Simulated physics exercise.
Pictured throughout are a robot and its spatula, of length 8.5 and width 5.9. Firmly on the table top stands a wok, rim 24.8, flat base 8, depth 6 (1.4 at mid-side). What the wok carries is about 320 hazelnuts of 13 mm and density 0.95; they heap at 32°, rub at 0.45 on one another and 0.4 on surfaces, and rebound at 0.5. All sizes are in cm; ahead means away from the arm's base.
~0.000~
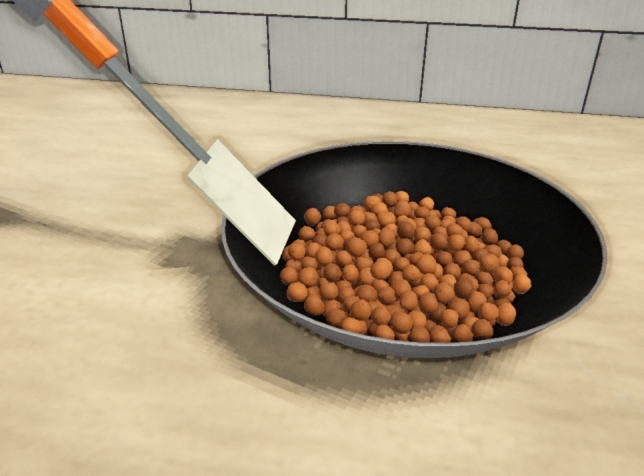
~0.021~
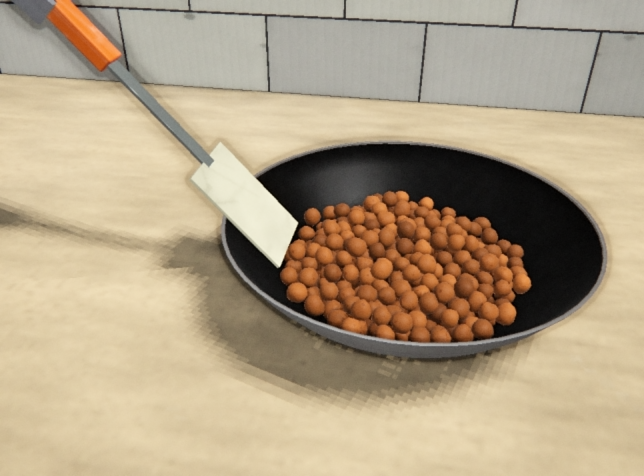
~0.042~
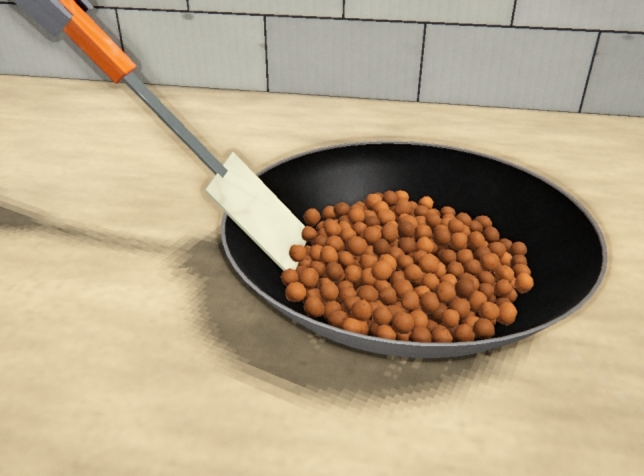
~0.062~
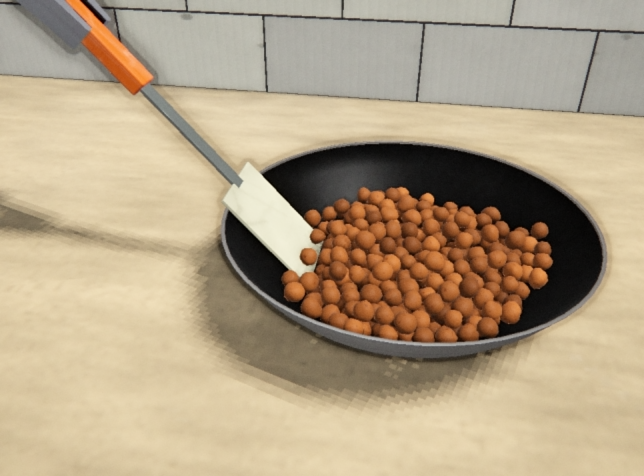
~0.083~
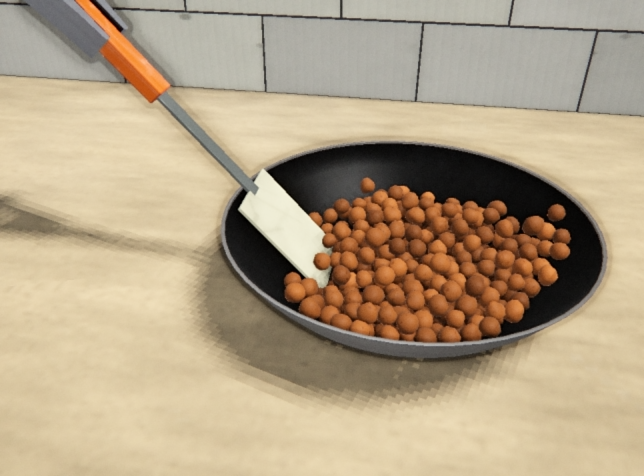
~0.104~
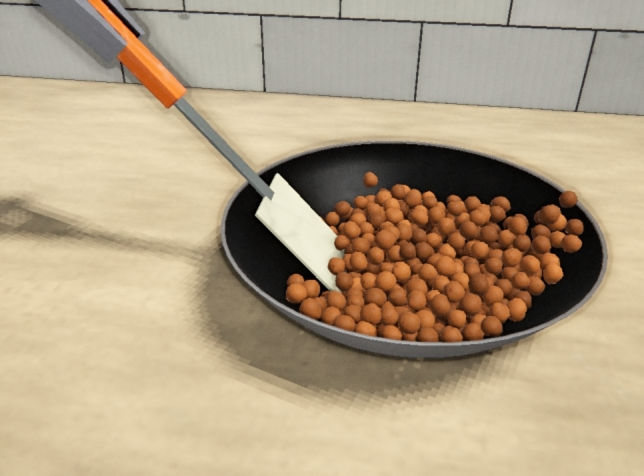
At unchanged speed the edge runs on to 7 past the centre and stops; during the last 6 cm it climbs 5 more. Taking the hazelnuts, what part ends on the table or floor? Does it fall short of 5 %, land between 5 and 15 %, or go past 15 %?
It lands between 5 and 15 %.
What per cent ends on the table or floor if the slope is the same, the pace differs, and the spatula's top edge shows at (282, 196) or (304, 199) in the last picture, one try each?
First try about 10 %, second try about 20 %.
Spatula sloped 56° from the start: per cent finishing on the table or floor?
Around 10 in a hundred.
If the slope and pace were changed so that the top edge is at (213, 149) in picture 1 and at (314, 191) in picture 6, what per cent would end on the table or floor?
Around 20 per cent finishes there.
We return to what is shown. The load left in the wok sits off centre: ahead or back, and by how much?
Ahead of centre, roughly 3.0 centimetres.
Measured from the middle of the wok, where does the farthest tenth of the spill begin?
Distance from centre: Approx. 35 cm.
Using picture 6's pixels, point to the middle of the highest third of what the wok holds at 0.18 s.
I'd put it close to (484, 245) in the last picture.
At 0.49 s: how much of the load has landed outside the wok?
I'd put it at around 8 per cent.
By 0.18 s, sloping 48°, highest piece 7 above the table; 323 in the wok, 1 on the blade or in flight.
By 0.25 s, sloping 48°, highest piece 7 above the table; 322 in the wok, 1 on the table or floor, 1 on the blade or in flight.
By 0.49 s, sloping 48°, highest piece 7 above the table; 297 in the wok, 26 on the table or floor, 1 on the blade or in flight.
By 1.54 s, sloping 48°, highest piece 6 above the table; 296 in the wok, 28 on the table or floor.
Final count, 296 in the wok, 28 on the table or floor. That is 9 % on the table or floor.
